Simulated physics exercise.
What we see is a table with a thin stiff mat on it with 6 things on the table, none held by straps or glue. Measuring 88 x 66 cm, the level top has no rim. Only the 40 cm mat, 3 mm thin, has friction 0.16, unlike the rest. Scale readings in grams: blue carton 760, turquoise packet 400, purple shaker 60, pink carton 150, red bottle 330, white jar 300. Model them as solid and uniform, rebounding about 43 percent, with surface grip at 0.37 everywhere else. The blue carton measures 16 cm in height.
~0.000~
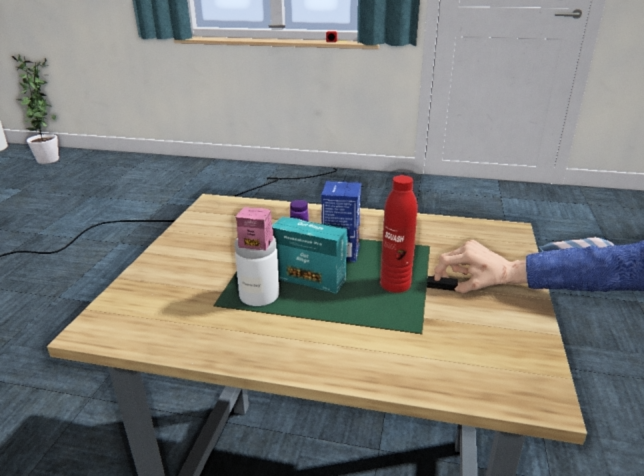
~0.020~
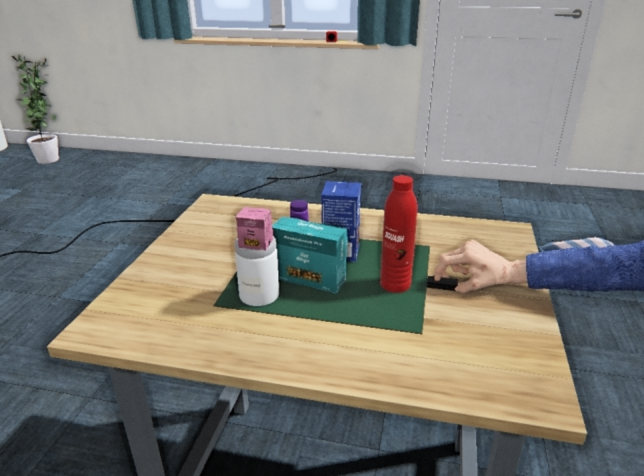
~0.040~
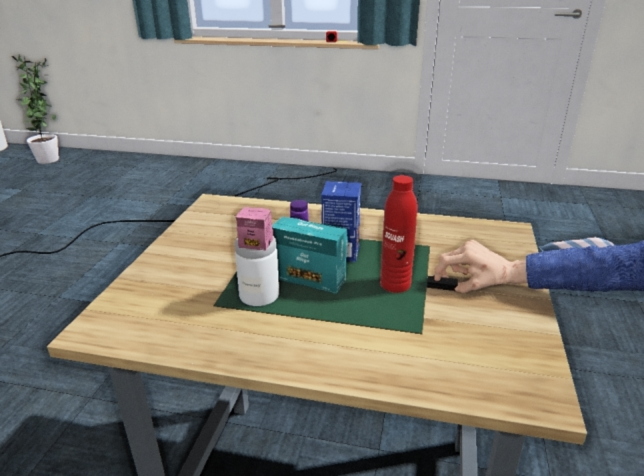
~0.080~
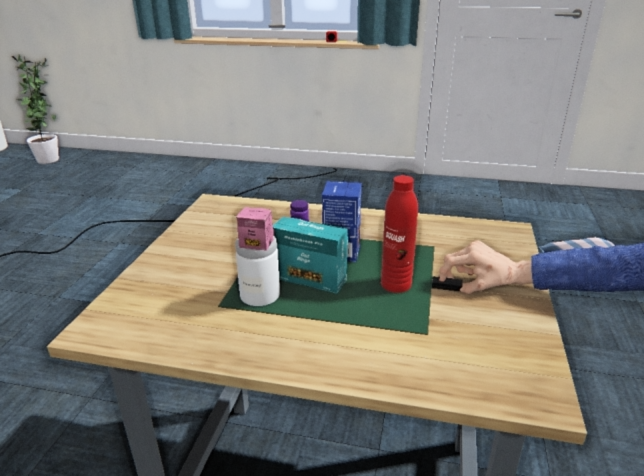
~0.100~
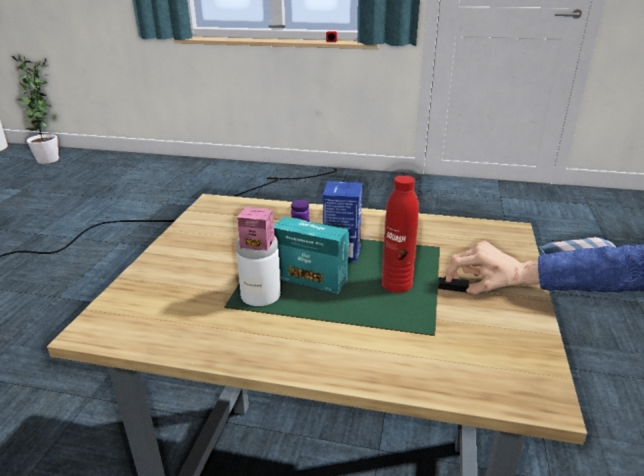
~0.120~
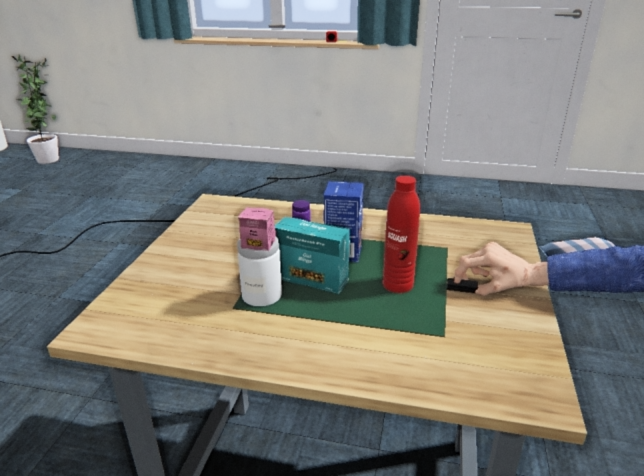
In the video, a hand at the right grips the edge of a green mat beneath cartons, a bottle and other containers on a wooden table, staying still before slowly pulling the mat slightly right as the items barely shift.
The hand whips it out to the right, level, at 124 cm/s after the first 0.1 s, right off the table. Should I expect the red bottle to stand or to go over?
Expect it to go over.
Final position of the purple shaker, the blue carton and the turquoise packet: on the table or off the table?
Purple shaker: Stays in bounds; blue carton: Stays in bounds; turquoise packet: Stays in bounds.
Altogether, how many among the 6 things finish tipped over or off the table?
So, 1 in all.
After 0.42 s, mat pulled 41 cm; red bottle slid 11 cm near (460, 241); blue carton slid 9 cm; turquoise packet slid 8 cm.
After 0.92 s, mat pulled 85 cm; red bottle now off the table; blue carton slid 10 cm; turquoise packet slid 8 cm.
By the end (1.4 s), off the table and tipped over, red bottle; not toppled but over 6 cm from the start, blue carton and turquoise packet; the other 3 in place, give or take 6 cm.
